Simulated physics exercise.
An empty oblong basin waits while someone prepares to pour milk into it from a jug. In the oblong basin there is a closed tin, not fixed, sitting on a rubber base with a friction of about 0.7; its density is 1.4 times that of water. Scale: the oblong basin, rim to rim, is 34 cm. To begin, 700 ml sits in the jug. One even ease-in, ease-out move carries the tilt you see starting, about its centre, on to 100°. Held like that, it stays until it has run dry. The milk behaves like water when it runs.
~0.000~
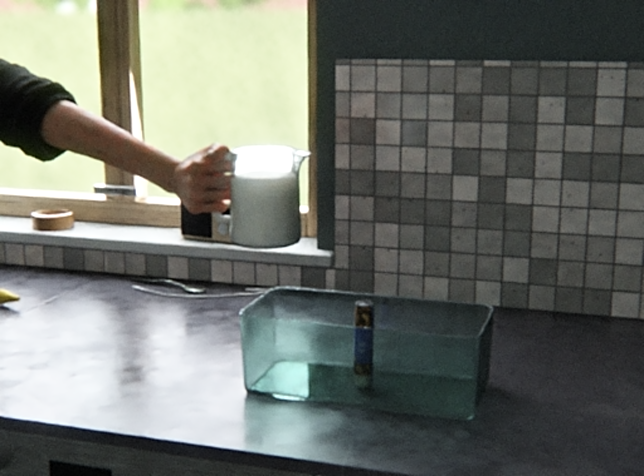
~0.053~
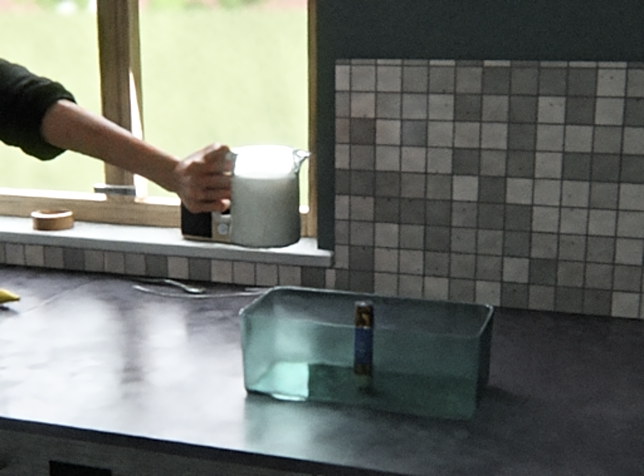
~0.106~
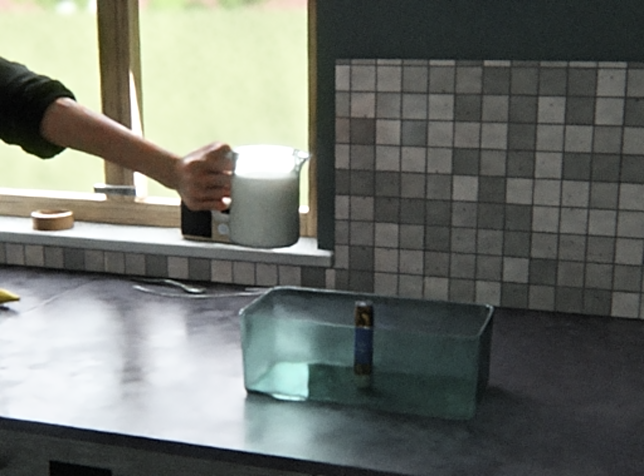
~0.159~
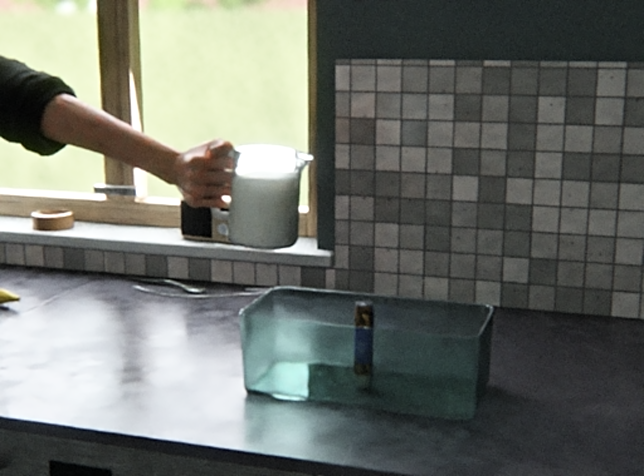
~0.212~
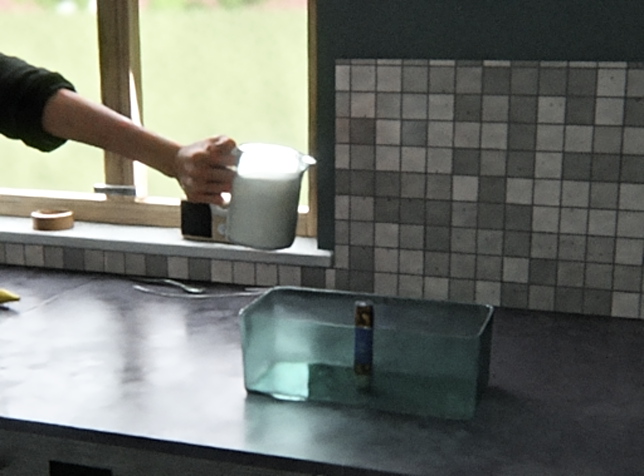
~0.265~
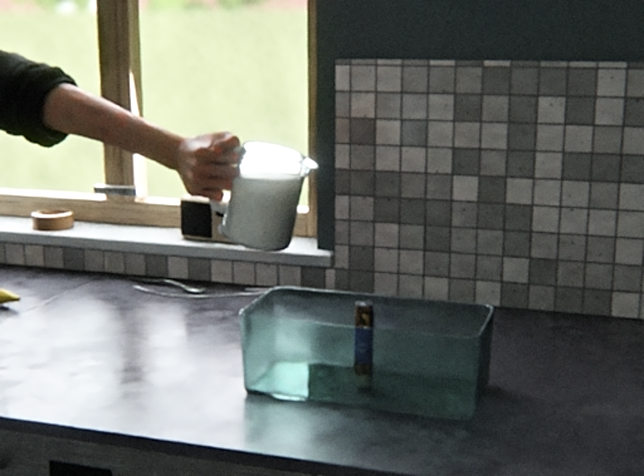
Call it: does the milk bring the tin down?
Call: Brought down.
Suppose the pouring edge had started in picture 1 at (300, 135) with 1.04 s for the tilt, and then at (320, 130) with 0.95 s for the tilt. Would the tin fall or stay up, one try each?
The tin overturns the first time and stays vertical the second time.
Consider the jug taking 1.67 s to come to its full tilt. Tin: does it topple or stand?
Then the tin tumbles.
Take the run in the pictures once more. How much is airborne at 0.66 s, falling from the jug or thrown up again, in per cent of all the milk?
It comes to roughly 8 per cent.
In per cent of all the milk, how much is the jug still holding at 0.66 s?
Around 92 in a hundred.
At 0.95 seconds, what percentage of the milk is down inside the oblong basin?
Around 30 in a hundred.
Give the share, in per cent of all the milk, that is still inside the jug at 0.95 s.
Roughly 46 per cent.
After 0.66 s the tilt is 67° and 91 per cent is still to pour; the tin stands where it began.
After 0.95 s the tilt is 96° and 45 per cent is still to pour; the tin stands where it began.
After 1.26 s the tilt is 100° and 11 per cent is still to pour; the tin lies on its side.
After 1.59 s the tilt is 100° and 2 per cent is still to pour; the tin lies on its side.
In the end the tin lies on its side.
